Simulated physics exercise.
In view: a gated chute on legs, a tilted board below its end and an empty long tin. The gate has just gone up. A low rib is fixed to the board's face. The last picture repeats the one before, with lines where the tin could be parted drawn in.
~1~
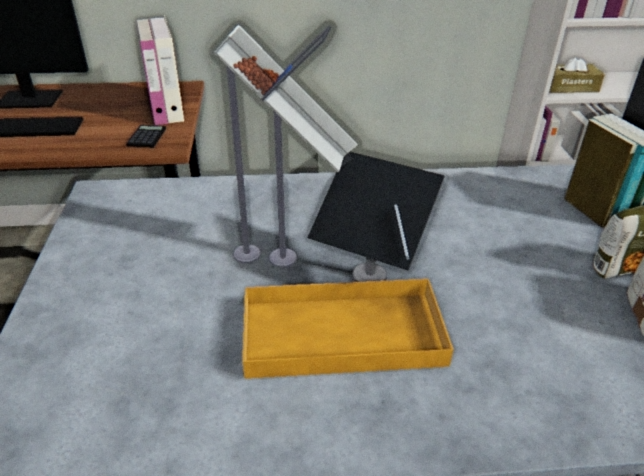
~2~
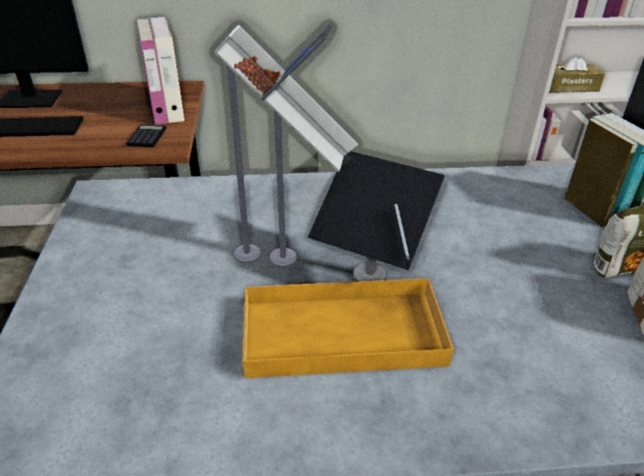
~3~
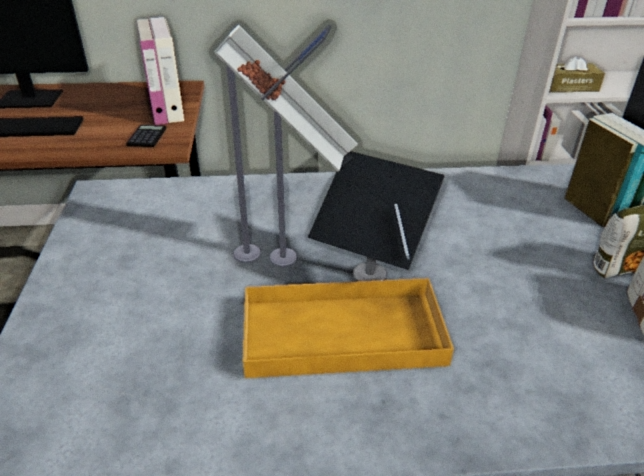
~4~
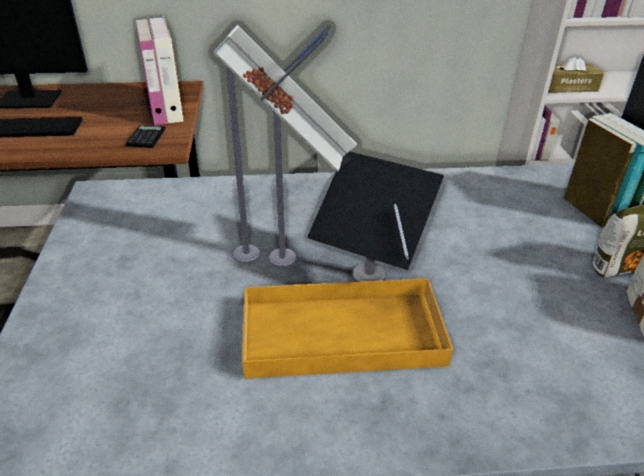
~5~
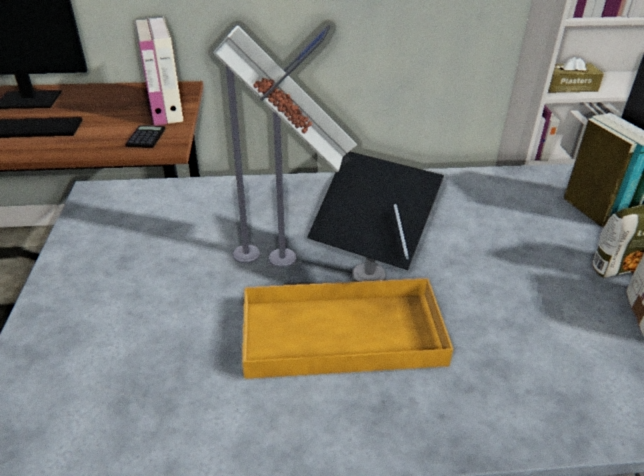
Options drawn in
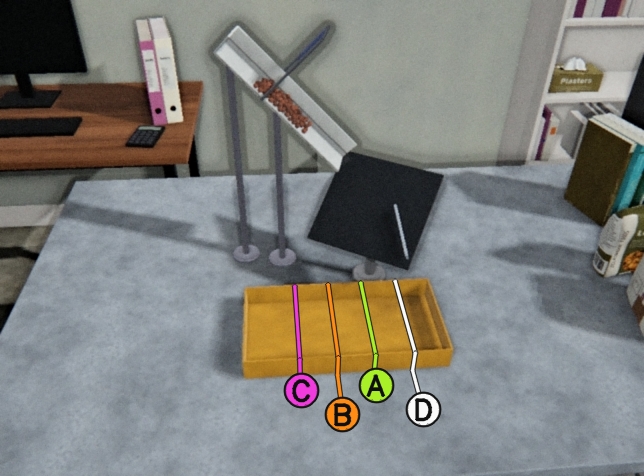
In a room with a wooden desk at the left and white shelves at the right, a mottled grey-blue tabletop is seen from slightly above by a still camera. A pale sloping chute stands on thin grey legs, with a dark tilted board below its lower end and an empty yellow tray in front. Small reddish-brown pieces bunched by a raised blue-grey gate slide down the chute beneath it, spreading into a longer strip.
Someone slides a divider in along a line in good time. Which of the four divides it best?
The answer is line A.
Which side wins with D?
More lands on the left.
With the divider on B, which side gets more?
More lands on the right.
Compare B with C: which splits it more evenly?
Here it is line B.
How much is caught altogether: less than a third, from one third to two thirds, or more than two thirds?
It is more than two thirds.
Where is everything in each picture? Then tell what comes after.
Load behind the gate near (260, 74), clay pellets; lip of the chute near (341, 164), sloping fairly steeply, in the first picture.
Middle of the board near (375, 206), tilted fairly steeply; middle of its low edge near (356, 253); of its high edge near (394, 162), in the second picture.
Front corners of the tin near (244, 361) and (453, 349), empty; front of the load near (277, 96), in the third picture.
Middle of the load near (275, 92); its front near (291, 107), close to a quarter of the way to the lip; rib from (395, 204) to (407, 256), in the fourth picture.
Middle of the load near (285, 101); its front near (310, 124), close to half of the way to the lip, in the fifth picture.
On the marked copy, line A crosses the front rim at (375, 354); line B crosses the front rim at (338, 356); line C crosses the front rim at (299, 358); line D crosses the front rim at (415, 352).
Choosing A, of what is caught, close to half on the left of the divider, close to half on the right.
Choosing B, of what is caught, a small share on the left of the divider, the bulk on the right.
Choosing C, of what is caught, none at all on the left of the divider, the whole lot on the right.
Choosing D, of what is caught, all but a few on the left of the divider, a small share on the right.
